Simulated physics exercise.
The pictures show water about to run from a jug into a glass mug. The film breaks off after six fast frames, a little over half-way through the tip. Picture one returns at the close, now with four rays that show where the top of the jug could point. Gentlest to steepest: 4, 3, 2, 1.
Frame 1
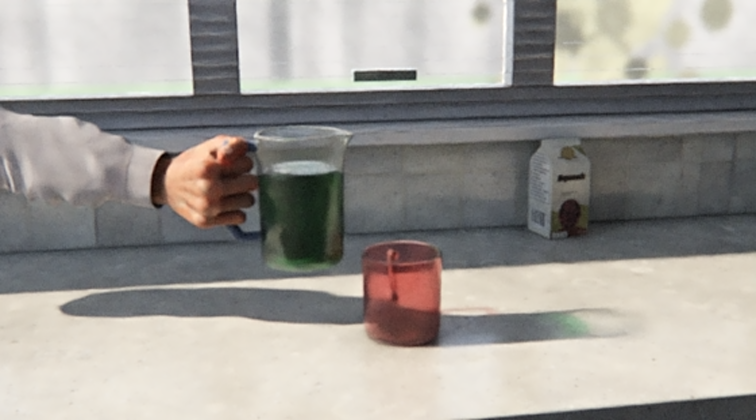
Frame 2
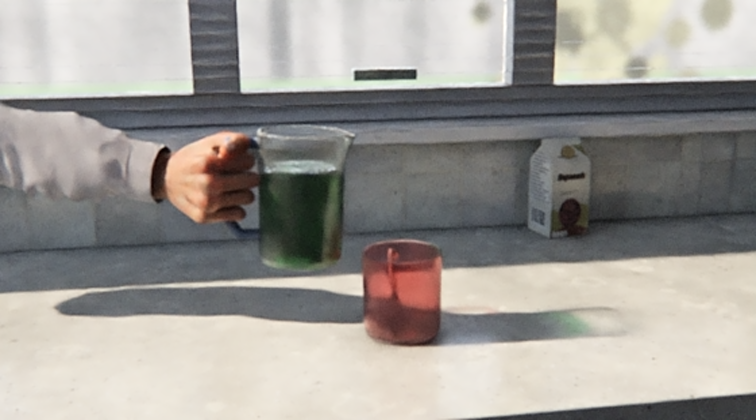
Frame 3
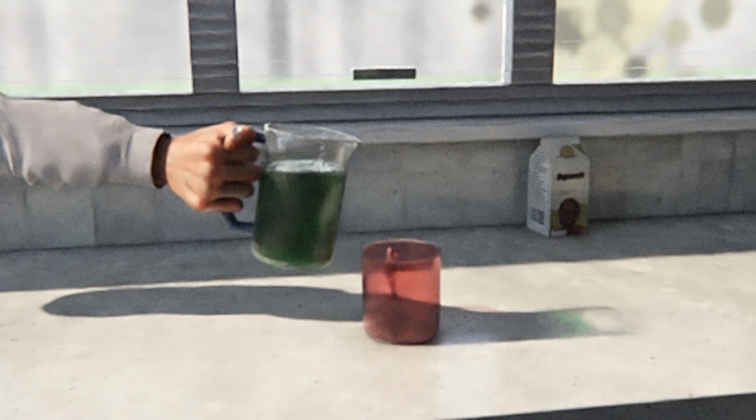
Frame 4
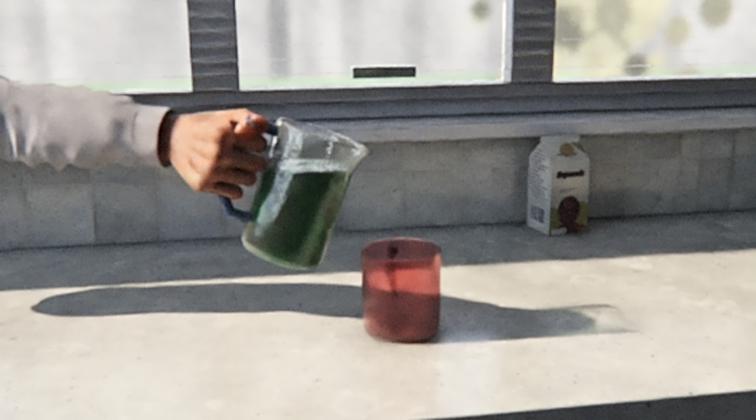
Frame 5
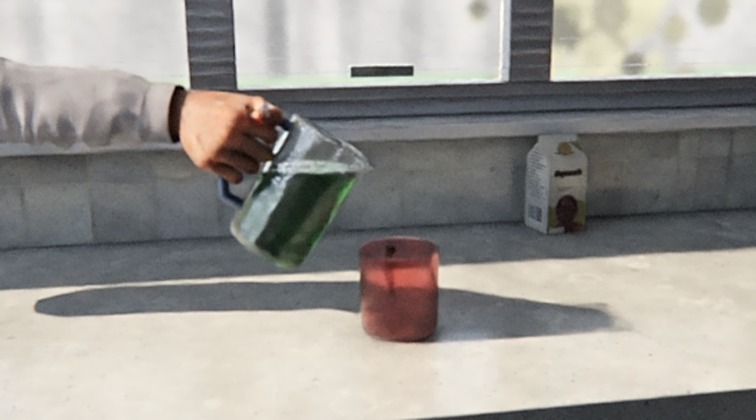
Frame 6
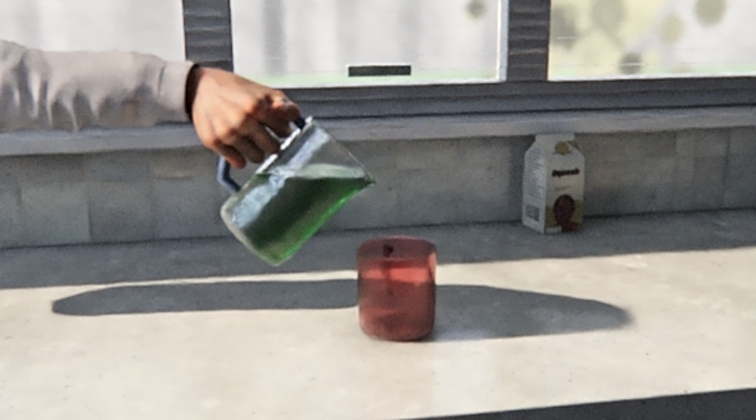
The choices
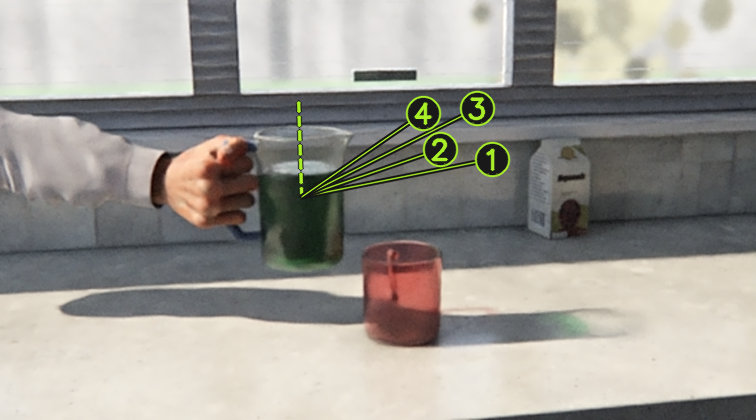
On a sunlit counter, a hand steadily tilts a jug of green liquid rightward above a red glass mug.
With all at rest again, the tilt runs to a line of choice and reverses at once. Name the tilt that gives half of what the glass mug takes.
2 beats the others.
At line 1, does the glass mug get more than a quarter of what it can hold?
Yes.
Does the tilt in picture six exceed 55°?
No.
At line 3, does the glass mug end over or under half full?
Under half.
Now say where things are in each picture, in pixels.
Upright, lip at (351, 134); rim of the glass mug round (402, 251); nothing has left yet, in the first picture.
Tipped about 2°, lip at (354, 135); nothing has left yet, in the second picture.
Tipped about 9°, lip at (360, 141); nothing has left yet, in the third picture.
Tipped about 20°, lip at (368, 151); nothing has left yet, in the fourth picture.
Tipped about 33°, lip at (373, 166); nothing has left yet, in the fifth picture.
Tipped about 46°, lip at (374, 183); nothing has left yet, in the sixth picture.
On the marked copy, 1 at (475, 162); 2 at (424, 154); 3 at (462, 115); 4 at (409, 122).
With 1, the glass mug ends with about 70 % of what it can hold.
With 2, the glass mug ends with about 51 % of what it can hold.
With 3, the glass mug ends with about 32 % of what it can hold.
With 4, the glass mug ends with about 18 % of what it can hold.
